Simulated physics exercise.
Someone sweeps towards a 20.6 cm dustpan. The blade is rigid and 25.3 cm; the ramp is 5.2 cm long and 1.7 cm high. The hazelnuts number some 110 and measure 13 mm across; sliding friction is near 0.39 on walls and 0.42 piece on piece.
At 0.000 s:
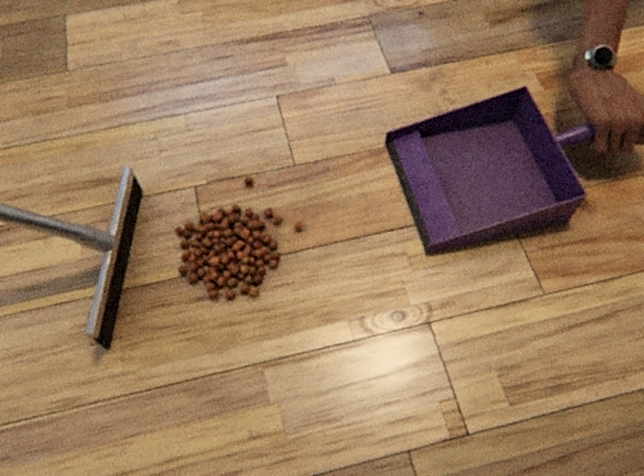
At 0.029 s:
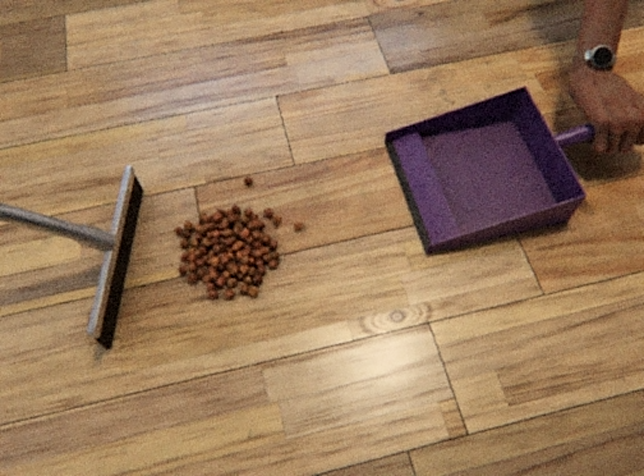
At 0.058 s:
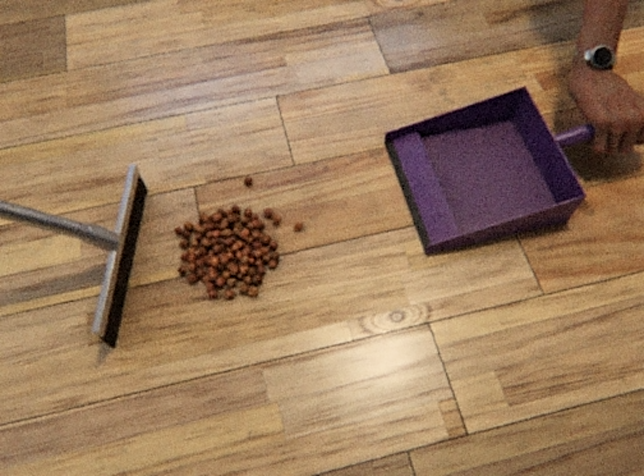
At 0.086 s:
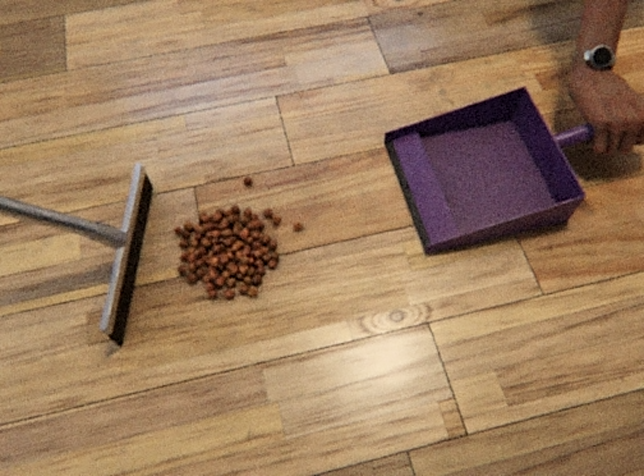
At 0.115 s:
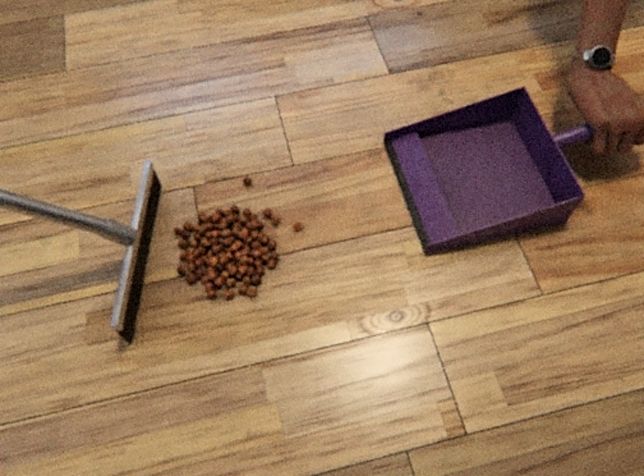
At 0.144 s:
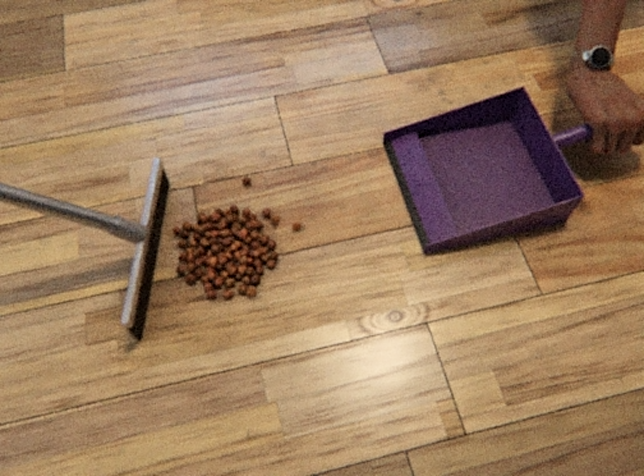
The clip shows a pile of hazelnuts on a wooden floor between a long-handled sweeping blade and a purple dustpan held by a hand. The blade slides a short way right towards the nuts, which stay still.
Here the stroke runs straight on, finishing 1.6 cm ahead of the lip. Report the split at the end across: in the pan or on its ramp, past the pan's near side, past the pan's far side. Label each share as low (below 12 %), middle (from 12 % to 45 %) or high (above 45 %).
Pan - low; near side - middle; far side - low.
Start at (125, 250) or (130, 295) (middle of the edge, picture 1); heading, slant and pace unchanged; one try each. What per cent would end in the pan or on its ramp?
I'd put it near 5 per cent for the first and near 15 per cent for the second.
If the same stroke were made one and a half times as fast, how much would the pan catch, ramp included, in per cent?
Share: About 20 %.
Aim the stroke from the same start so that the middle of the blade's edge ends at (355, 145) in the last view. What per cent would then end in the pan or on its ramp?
Close to 5 in a hundred.
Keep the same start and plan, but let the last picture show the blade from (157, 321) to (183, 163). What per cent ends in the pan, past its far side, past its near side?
You'd see pan at 20, far at 0 and near at 35.
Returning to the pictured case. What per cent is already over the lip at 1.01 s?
Over the lip so far: Approx. 10 %.
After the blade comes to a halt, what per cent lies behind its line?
Roughly 10 percent of it.
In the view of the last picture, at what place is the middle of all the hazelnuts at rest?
Resting centre estimate: Around (402, 228).
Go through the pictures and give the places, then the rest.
The first frame shows blade from (93, 334) to (130, 173), moved 0.0 cm, 0 of the pieces shifted so far; middle of the pieces at (230, 250); pan at (485, 177).
The second frame shows blade from (95, 333) to (131, 172), moved 0.2 cm, 0 of the pieces shifted so far; middle of the pieces at (230, 251).
The third frame shows blade from (99, 332) to (135, 171), moved 0.8 cm, 0 of the pieces shifted so far; middle of the pieces at (230, 251).
The fourth frame shows blade from (107, 330) to (141, 170), moved 1.8 cm, 0 of the pieces shifted so far; middle of the pieces at (229, 251).
The fifth frame shows blade from (117, 327) to (150, 167), moved 3.2 cm, 0 of the pieces shifted so far; middle of the pieces at (229, 251).
The sixth frame shows blade from (128, 324) to (159, 165), moved 4.6 cm, 0 of the pieces shifted so far; middle of the pieces at (228, 251); pan at (482, 178). Its pace works out near 0.49 m/s, heading 3 degrees away from the viewer's side.
After 0.47 s, middle of the blade 22 cm from the lip; 0 % over the lip, far side 0 %, near side 15 %.
After 0.68 s, middle of the blade 11 cm from the lip; 0 % over the lip, far side 0 %, near side 25 %.
Then, at 1.01 s, middle of the blade 5 cm from the lip; 10 % over the lip, far side 0 %, near side 30 %.
By 1.5 s all is still; pan 5 %, near side 35 %, far side 0 %, in front of the lip or behind the blade 60 %.
